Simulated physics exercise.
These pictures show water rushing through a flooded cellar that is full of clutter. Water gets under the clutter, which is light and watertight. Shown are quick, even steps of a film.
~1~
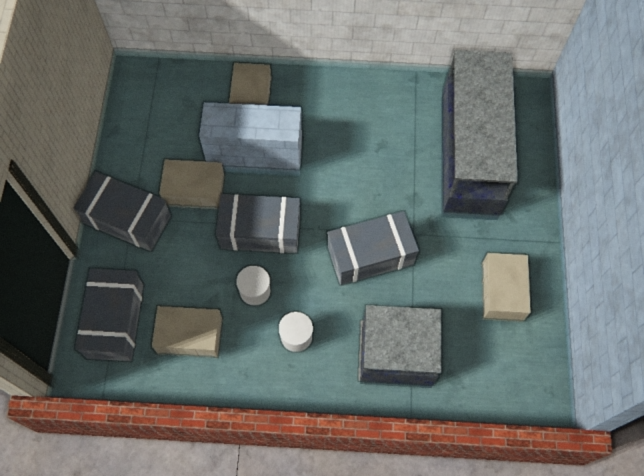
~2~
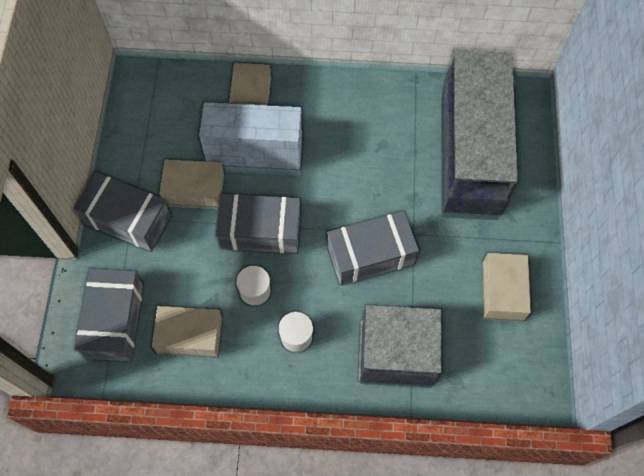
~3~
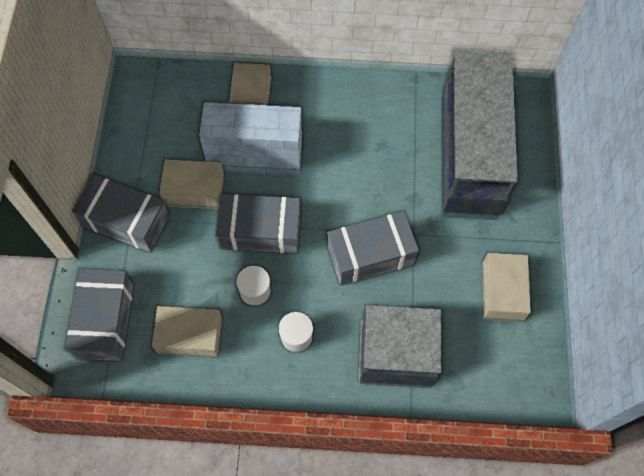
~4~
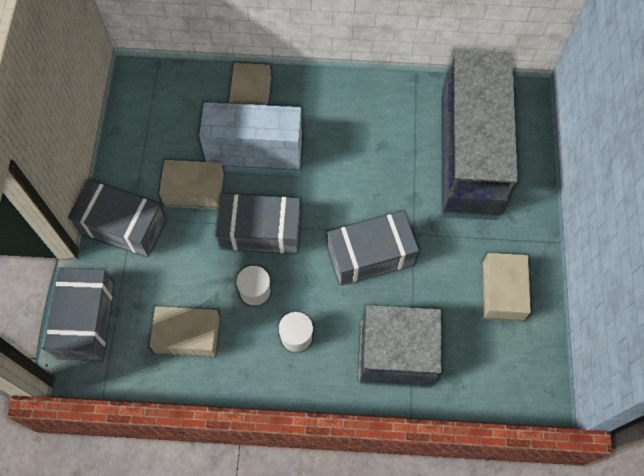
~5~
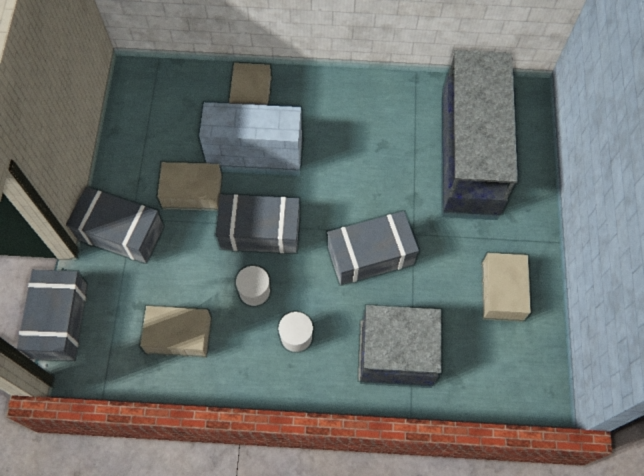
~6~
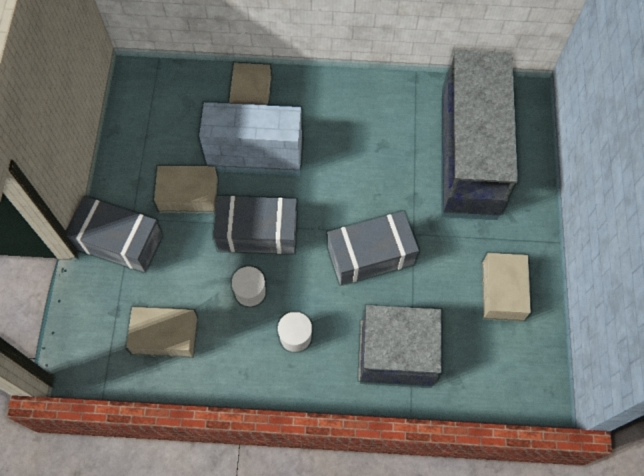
We see boxes and dark, white-banded trunks on a greenish floor as an opening appears in the left wall; the lower-left trunk slides left and out of view through it, while several nearby objects shift slightly left.
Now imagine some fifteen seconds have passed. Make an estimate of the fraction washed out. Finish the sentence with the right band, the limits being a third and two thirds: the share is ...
The share is two thirds or more.
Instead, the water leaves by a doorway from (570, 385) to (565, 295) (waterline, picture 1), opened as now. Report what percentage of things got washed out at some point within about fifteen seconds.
By my count, 20 percent.
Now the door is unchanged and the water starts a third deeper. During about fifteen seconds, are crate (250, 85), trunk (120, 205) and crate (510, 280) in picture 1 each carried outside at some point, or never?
Sequence: Not removed / removed / not removed.
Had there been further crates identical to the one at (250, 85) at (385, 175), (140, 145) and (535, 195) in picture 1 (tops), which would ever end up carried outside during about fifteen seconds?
Sure - one by one that's in the room, then out of the room, then in the room.
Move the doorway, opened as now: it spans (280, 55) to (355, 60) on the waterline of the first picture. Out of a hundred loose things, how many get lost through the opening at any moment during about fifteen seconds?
It should be close to 10 per cent.
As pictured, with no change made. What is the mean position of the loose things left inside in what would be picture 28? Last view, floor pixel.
Mean position: About (194, 274).
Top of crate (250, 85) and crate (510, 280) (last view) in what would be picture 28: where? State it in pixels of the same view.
About (172, 104) and (444, 270).
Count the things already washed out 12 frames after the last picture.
I make it 3.
A moment on, 1 of 10 are out; 9 afloat.
Next, 3 of 10 are out; 7 afloat.
Later, 5 of 10 are out; 5 afloat.
In the end, 7 of 10 are out; 3 afloat.
